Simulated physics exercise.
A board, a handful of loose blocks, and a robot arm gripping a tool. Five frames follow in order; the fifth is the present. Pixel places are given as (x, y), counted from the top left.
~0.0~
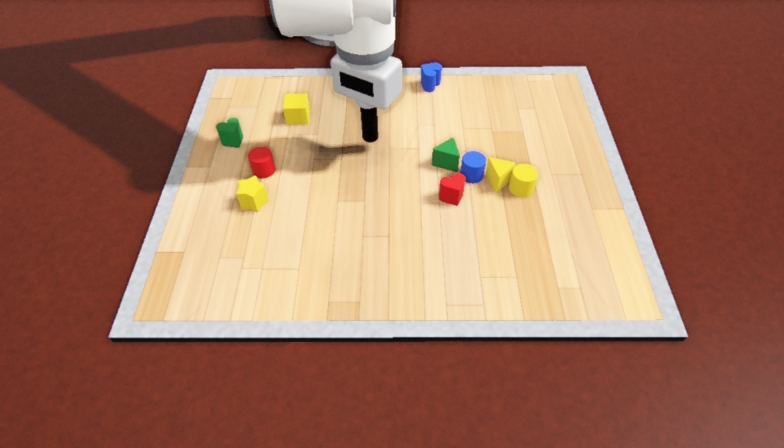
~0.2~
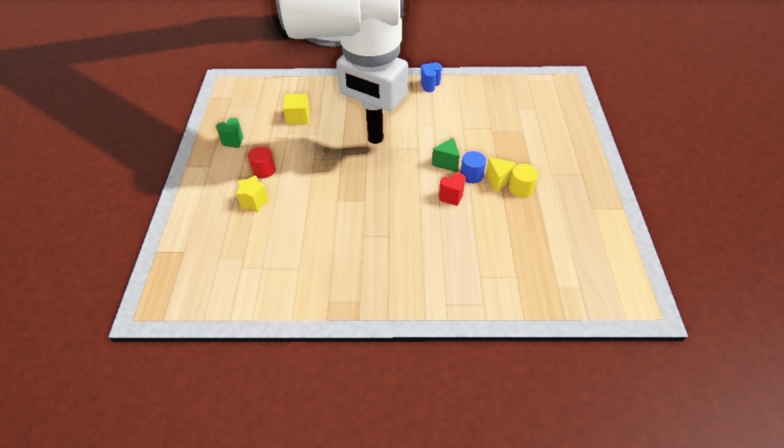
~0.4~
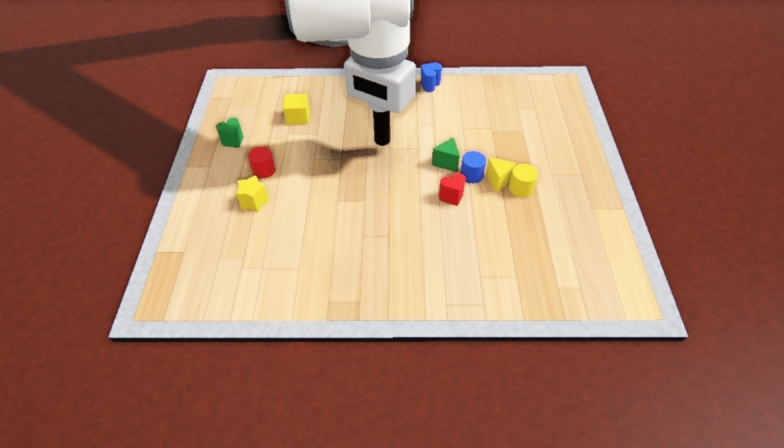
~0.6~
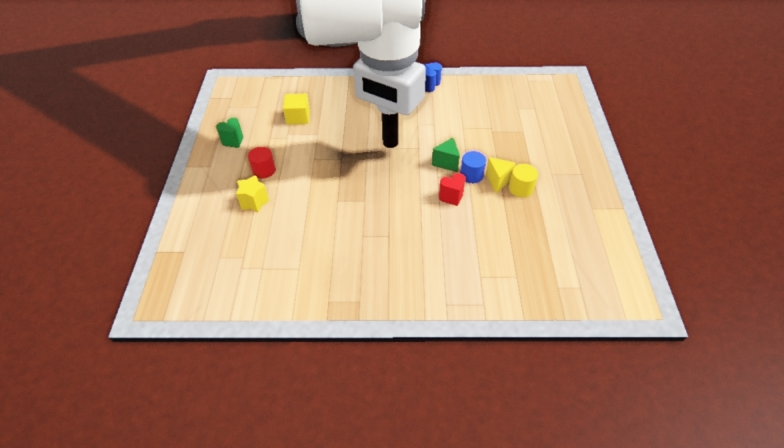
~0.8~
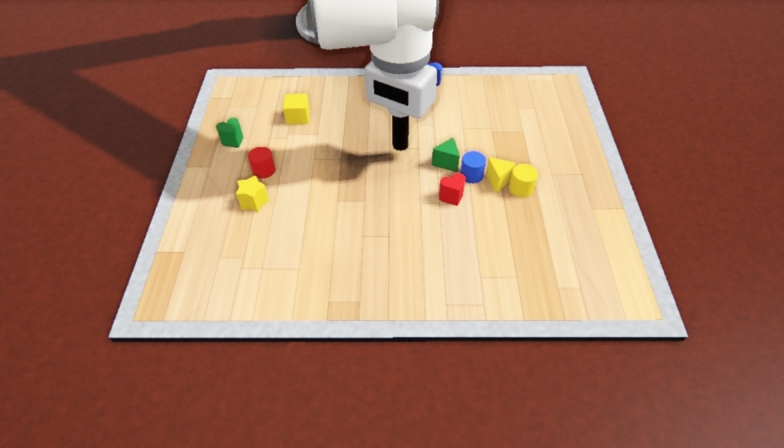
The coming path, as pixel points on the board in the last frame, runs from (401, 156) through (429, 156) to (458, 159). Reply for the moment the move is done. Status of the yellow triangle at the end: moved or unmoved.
Right where it was.
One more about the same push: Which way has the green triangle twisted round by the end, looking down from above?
The turn is clockwise.
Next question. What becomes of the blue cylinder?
Moved away.
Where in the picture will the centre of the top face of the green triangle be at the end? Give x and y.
I think it will end close to (464, 155).
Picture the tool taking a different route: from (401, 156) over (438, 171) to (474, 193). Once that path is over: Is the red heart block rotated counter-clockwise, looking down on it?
Going by the path, no.
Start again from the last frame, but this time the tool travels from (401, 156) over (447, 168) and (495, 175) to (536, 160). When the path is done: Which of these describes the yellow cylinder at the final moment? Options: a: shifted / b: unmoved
Option a.
What follows on the original path. Halfway along, tool at (431, 146); nothing pushed yet.
At the end, tool at (459, 149); green triangle at (464, 155), turned 50° clockwise; blue cylinder at (482, 165); yellow triangle still.
